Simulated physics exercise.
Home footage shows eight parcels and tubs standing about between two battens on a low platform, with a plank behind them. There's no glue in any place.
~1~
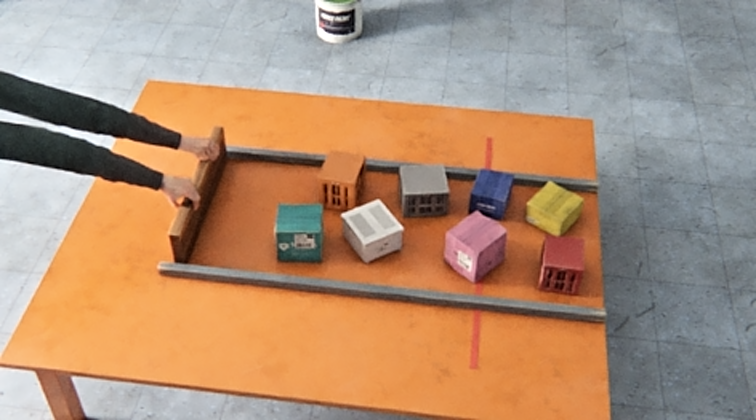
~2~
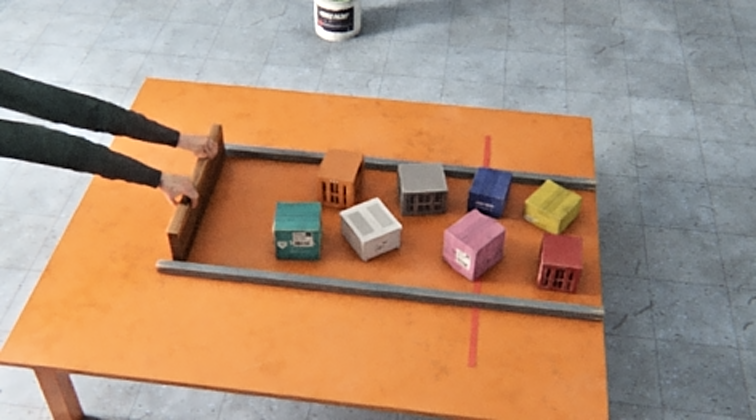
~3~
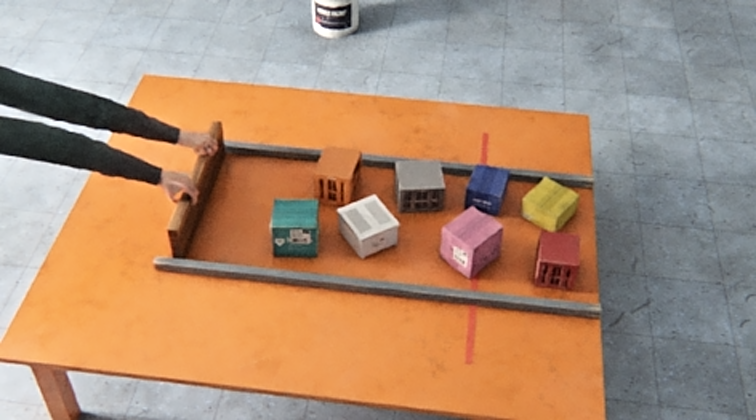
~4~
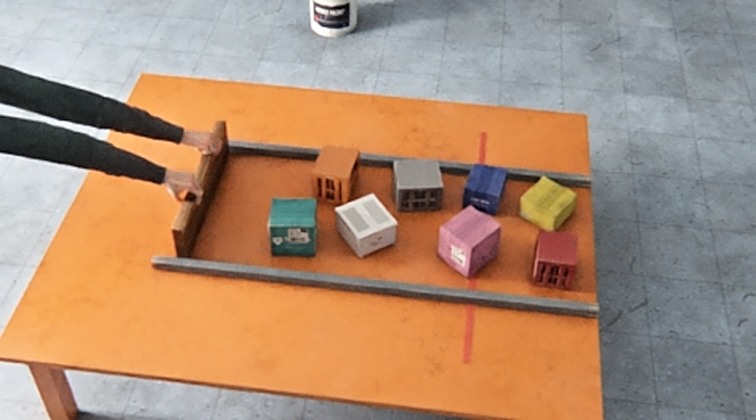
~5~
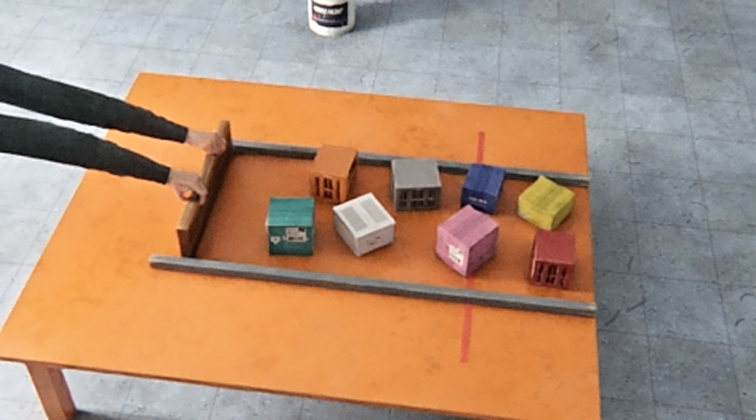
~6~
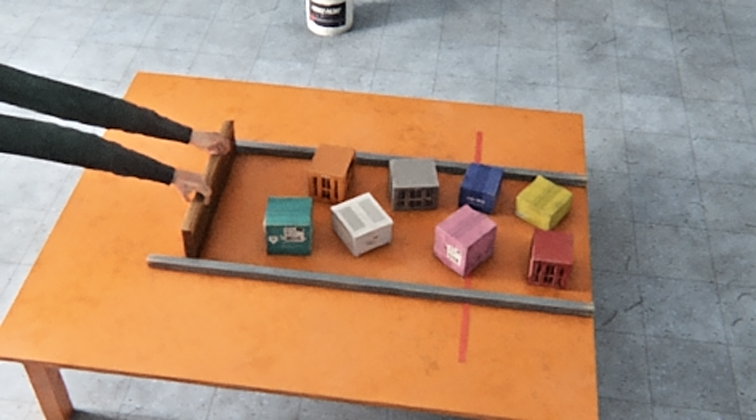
On a low orange table, two hands ease a plank slightly right behind eight still boxes.
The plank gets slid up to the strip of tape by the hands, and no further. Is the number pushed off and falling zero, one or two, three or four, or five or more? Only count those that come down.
I reckon the ones pushed off reach one but not past two.
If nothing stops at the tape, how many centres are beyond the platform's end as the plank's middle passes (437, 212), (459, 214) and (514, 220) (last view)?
The counts: 0, 1 and 3.
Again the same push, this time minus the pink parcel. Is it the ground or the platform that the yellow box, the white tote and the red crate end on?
Outcome: The yellow box goes off, the white tote holds its spot, the red crate holds its spot.
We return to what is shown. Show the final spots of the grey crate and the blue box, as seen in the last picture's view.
You'll see the grey crate at (535, 196), with the blue box at (575, 196).
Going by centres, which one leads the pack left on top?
Nearest at the end: The red crate.
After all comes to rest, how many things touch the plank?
At rest, 2 are in contact.
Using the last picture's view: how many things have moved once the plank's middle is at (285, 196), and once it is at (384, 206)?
1 by the first point, 6 by the second.
Soon after, none off yet; red crate at rest near (550, 259); yellow box at rest near (544, 204); blue box at rest near (481, 188).
Then, none off yet; red crate at rest near (550, 259); yellow box moved a little near (566, 206); blue box moved about its own width near (526, 191).
By the end, the number that fall off is one or two; fallen, yellow box.
